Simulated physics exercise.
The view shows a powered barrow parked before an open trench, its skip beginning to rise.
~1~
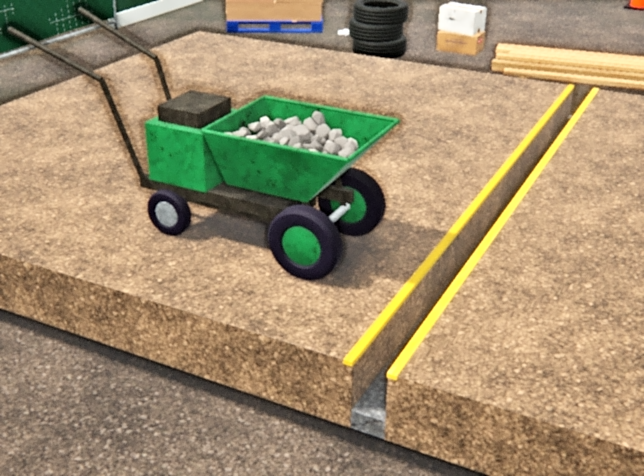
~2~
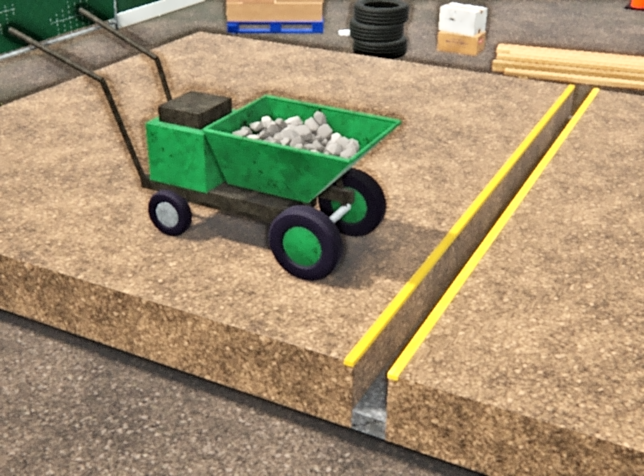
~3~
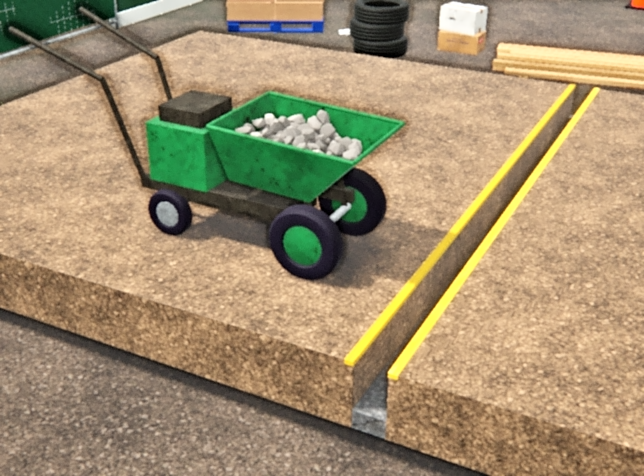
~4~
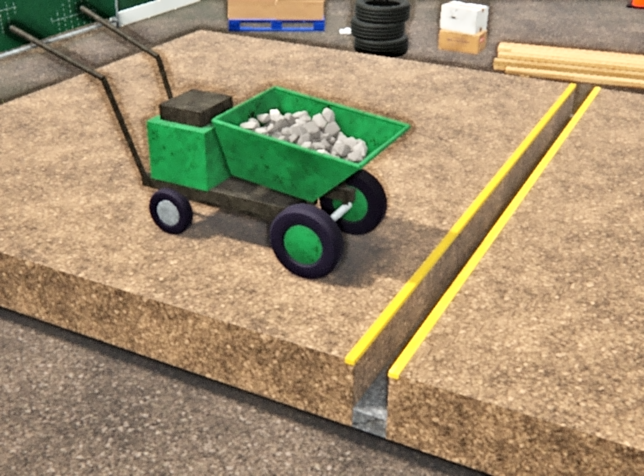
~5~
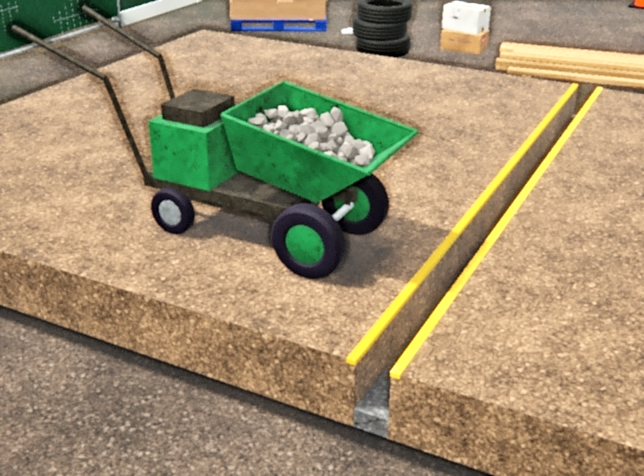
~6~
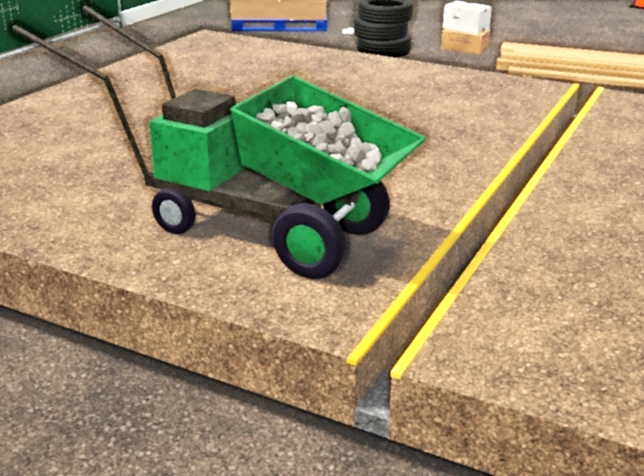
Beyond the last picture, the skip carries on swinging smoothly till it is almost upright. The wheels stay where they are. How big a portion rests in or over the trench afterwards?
A majority of it.
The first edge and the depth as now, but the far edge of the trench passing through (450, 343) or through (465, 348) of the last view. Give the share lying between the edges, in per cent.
Roughly 100 per cent, then roughly 100 per cent.
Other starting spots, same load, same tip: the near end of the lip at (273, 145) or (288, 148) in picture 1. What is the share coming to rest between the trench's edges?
The first stop gives 20 per cent; the second gives 30 per cent.
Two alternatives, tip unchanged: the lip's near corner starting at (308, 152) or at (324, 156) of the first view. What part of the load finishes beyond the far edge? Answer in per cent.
Try 1: 10 %. Try 2: 10 %.
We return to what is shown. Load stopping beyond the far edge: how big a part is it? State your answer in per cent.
My estimate is around 25 percent.
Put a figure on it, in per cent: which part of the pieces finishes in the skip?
Share in the skip: Around 5 %.
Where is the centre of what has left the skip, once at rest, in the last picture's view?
Roughly pixel (442, 298).
Soon, skip tipped steeply; all in the skip.
A while on, skip tipped right over; most in the skip; a small part in or heaped over the trench; a small part beyond it; a stray few falling.
Towards the end, skip tipped right over; a small part in the skip; about two thirds in or heaped over the trench; about a quarter beyond it.
Finally, skip tipped right over; a small part in the skip; about two thirds in or heaped over the trench; about a quarter beyond it.
